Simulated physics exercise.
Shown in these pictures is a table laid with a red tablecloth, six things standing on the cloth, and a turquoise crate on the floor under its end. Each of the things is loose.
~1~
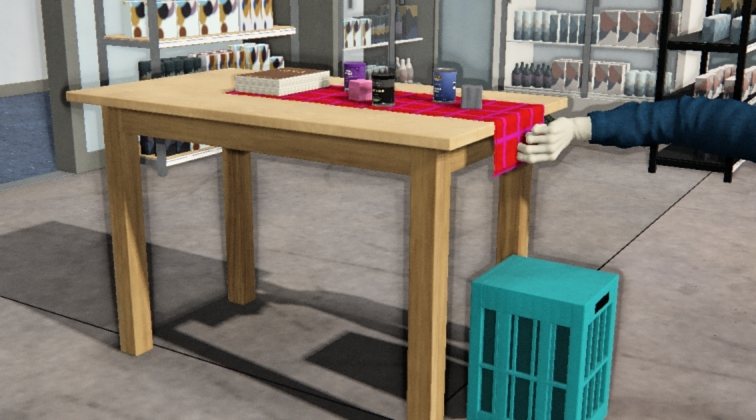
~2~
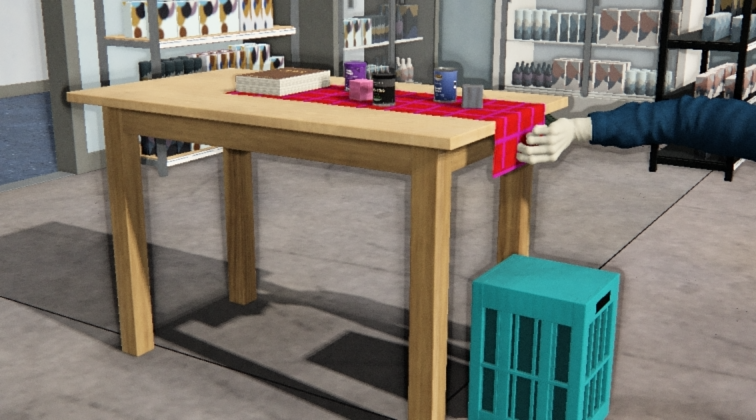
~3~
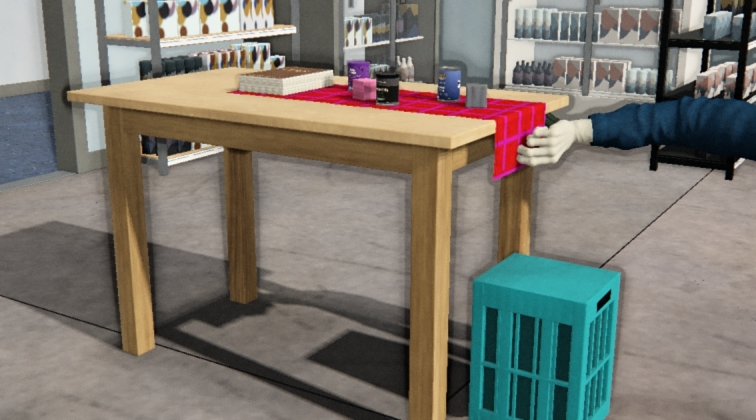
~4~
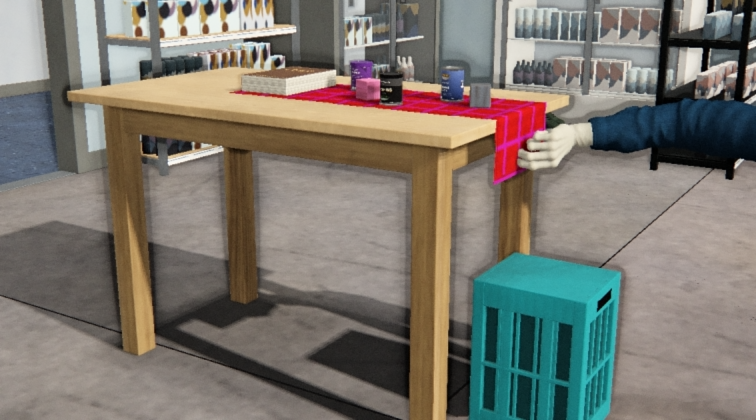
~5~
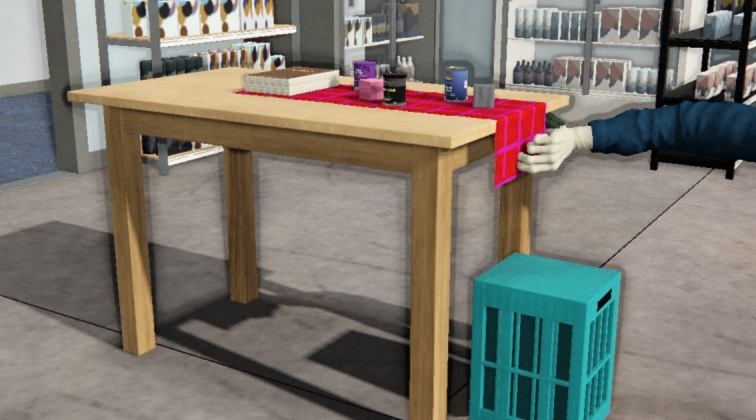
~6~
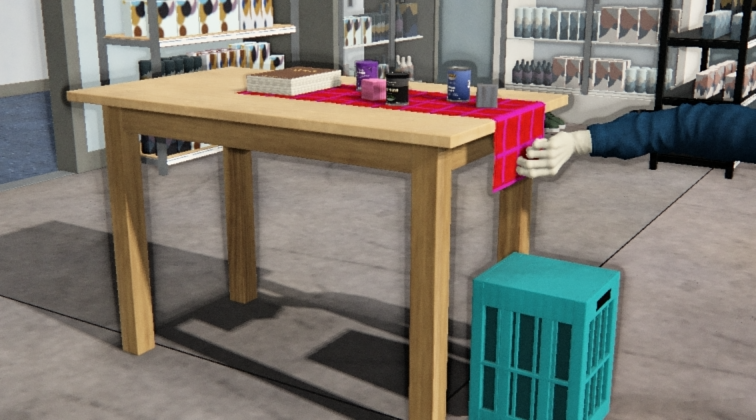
In this clip, a pale hand at the right grips the hanging end of a red tablecloth and draws it slightly downward, while the cans, cubes and flat box on it shift slightly right above a still turquoise crate.
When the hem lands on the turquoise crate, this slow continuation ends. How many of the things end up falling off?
Two.
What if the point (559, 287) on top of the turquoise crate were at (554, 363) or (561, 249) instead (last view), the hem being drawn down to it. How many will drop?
The count would be 4 and then 1.
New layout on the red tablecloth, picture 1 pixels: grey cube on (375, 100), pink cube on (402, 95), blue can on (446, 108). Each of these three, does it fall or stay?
The grey cube stays put; the pink cube stays put; the blue can ends up off.
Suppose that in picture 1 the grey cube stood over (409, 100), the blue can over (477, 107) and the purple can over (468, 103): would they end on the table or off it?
Final state: The grey cube is still in place, the blue can is no longer up, the purple can is no longer up.
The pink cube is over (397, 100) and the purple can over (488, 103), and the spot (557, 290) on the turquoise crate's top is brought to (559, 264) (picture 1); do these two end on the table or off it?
The pink cube? Safe. The purple can? Lost.
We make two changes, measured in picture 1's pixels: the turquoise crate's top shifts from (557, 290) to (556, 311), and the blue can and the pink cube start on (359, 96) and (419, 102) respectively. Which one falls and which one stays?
Outcome for the blue can: It stays. Outcome for the pink cube: It is lost.
A little later, hem near (519, 253); grey cube gone.
Next, hem on the crate; grey cube and blue can gone.
When it is over, hem on the crate; grey cube and blue can gone. The table loses two.
